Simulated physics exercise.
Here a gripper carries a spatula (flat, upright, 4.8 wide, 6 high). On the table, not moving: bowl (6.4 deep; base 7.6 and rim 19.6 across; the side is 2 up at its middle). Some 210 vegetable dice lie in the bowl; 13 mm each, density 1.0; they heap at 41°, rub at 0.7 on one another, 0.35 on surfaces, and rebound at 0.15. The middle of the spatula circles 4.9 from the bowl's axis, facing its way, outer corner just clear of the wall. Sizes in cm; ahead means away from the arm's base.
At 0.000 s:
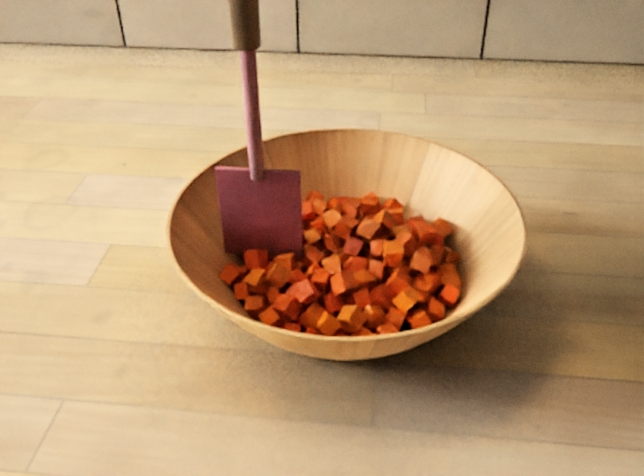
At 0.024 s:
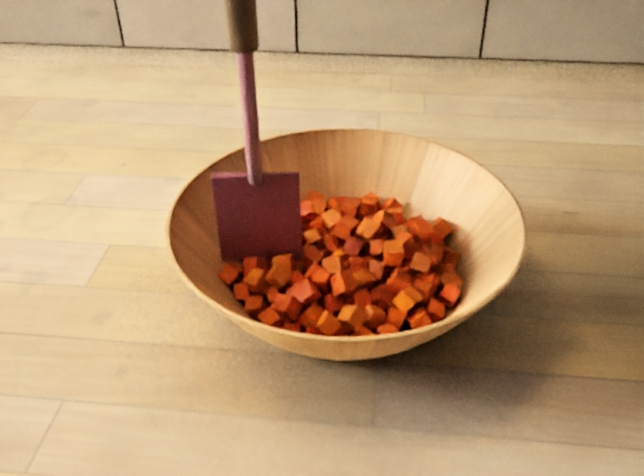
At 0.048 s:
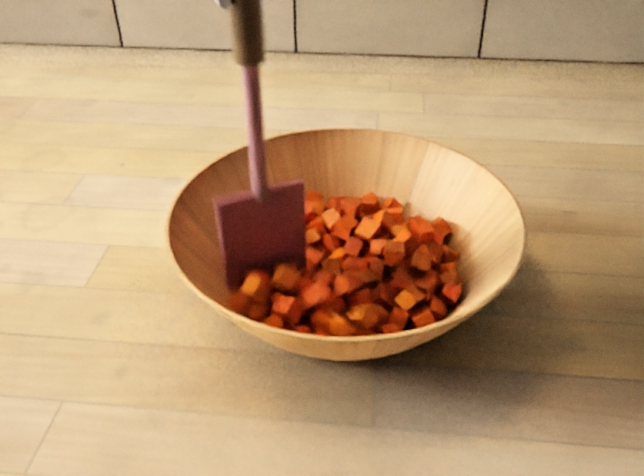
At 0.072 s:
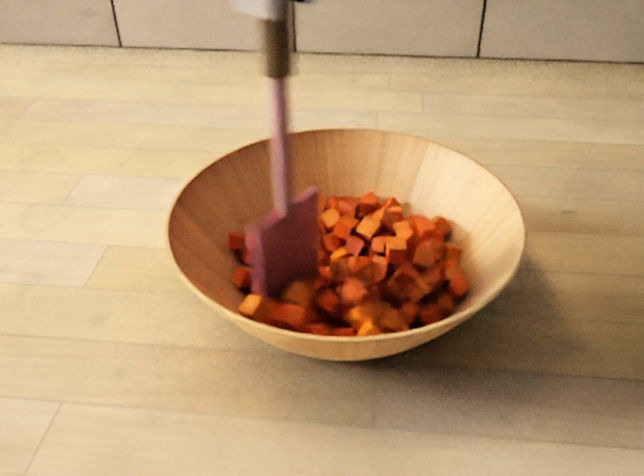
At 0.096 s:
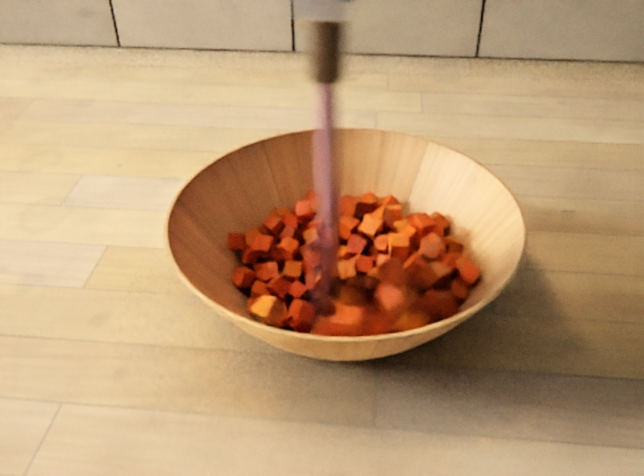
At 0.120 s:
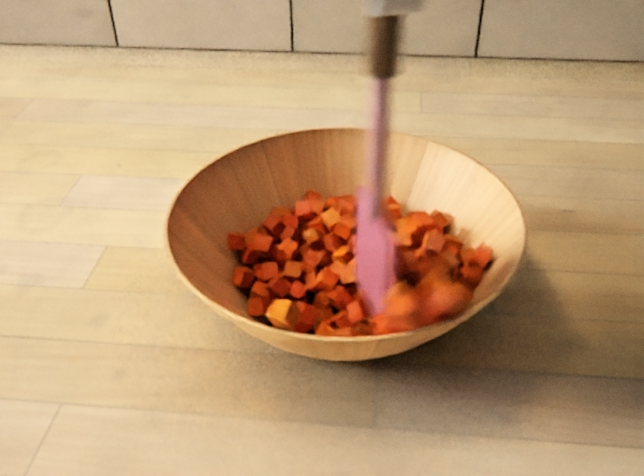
On a pale wooden tabletop, a purple spatula stands at the left side of a wooden bowl of orange vegetable cubes, then sweeps along the near side toward the right, turning as it pushes some cubes rightward.
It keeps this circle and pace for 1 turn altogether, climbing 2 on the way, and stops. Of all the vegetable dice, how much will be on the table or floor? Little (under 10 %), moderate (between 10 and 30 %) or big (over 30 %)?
Share on the table or floor: Moderate (between 10 and 30 %).
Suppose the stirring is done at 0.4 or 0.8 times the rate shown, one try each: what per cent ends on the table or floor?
About 5 and 15 per cent.
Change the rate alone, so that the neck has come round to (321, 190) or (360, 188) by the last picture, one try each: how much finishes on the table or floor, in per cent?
Some 15 and 15 per cent.
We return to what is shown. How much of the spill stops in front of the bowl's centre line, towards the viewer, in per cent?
Roughly 20 per cent.
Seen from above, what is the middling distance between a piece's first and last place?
Roughly 1 cm.
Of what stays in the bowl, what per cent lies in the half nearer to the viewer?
Some 40 per cent.
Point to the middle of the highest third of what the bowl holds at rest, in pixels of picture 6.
Around (343, 241).
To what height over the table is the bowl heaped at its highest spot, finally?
About 5.0 cm.
By 0.20 s, 202° round, highest piece 10 above the table; 201 in the bowl, 12 in flight or on the tool.
By 0.28 s, 292° round, highest piece 10 above the table; 181 in the bowl, 5 on the table or floor, 27 in flight or on the tool.
By 0.52 s, 0° round, highest piece 5 above the table; 174 in the bowl, 39 on the table or floor.
By 1.22 s, 0° round, highest piece 5 above the table; 174 in the bowl, 39 on the table or floor.
Final count, 174 in the bowl, 39 on the table or floor. That is 18 % on the table or floor.
